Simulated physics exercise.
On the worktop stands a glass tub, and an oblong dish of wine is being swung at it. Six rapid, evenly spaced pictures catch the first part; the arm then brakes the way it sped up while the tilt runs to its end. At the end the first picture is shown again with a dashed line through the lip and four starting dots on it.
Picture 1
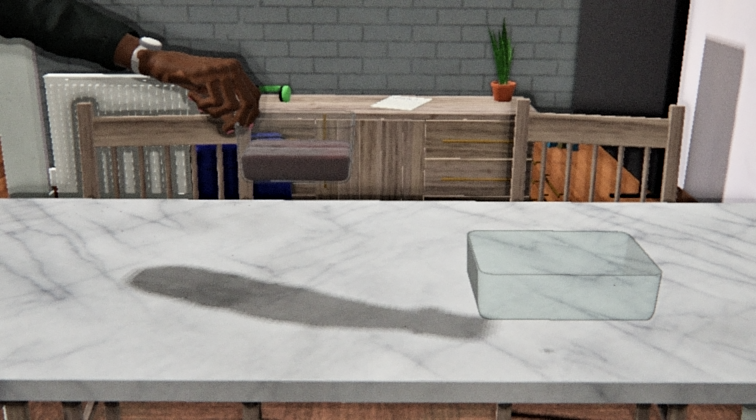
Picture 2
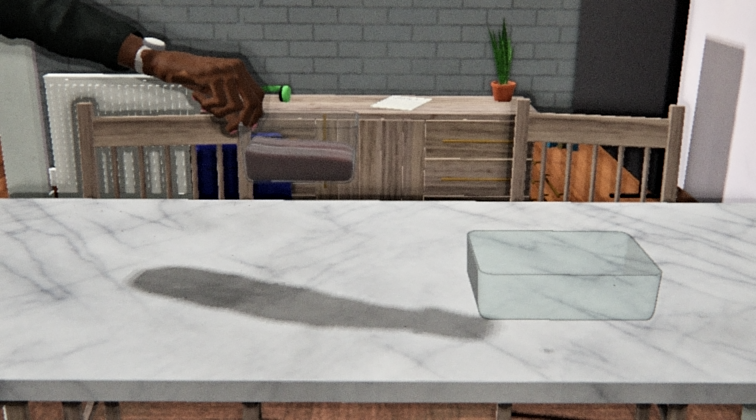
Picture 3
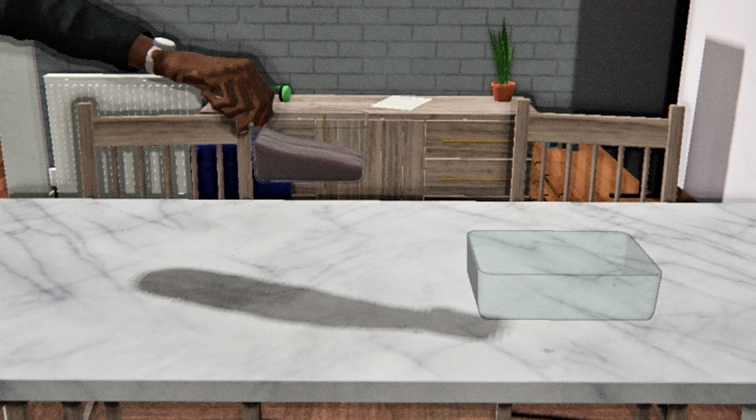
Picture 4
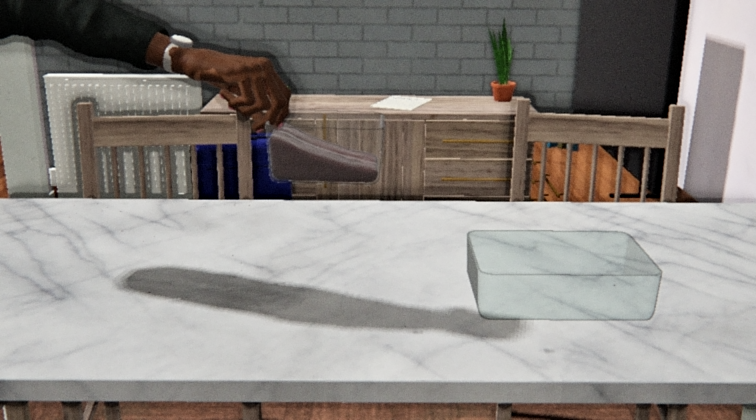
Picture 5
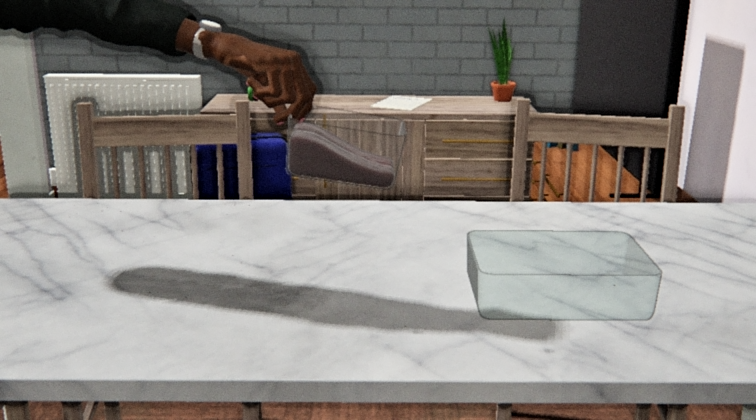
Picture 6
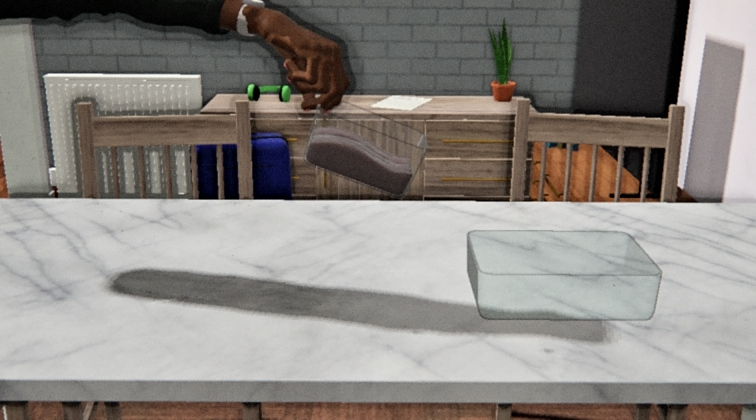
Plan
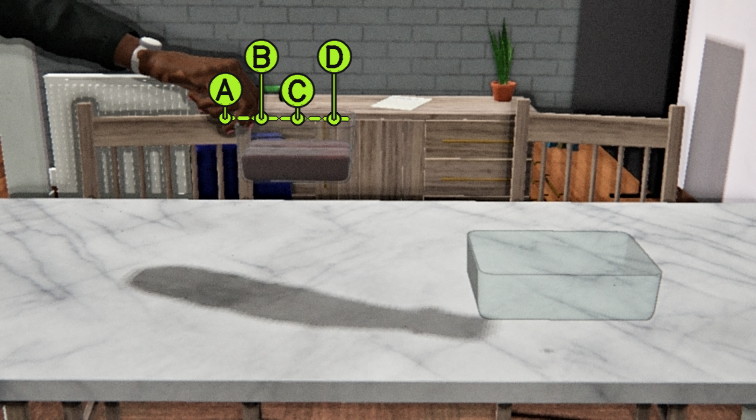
A hand swings an oblong dish rightward above the worktop toward a glass tub, gradually tilting it.
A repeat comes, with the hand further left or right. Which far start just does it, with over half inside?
Take D.
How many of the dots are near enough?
One of the four.
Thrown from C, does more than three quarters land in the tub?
No.
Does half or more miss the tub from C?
Yes, it does.
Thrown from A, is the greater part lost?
Yes, that goes wrong.
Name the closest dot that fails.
Dot C.
In lime, A at (225, 117); B at (261, 118); C at (297, 118); D at (334, 118).
If A is chosen, about 0 % lands in the tub, 100 % falls short.
If B is chosen, about 1 % lands in the tub, 97 % falls short.
If C is chosen, about 37 % lands in the tub, 57 % falls short and 6 % goes beside or beyond.
If D is chosen, about 65 % lands in the tub, 28 % falls short and 7 % goes beside or beyond.
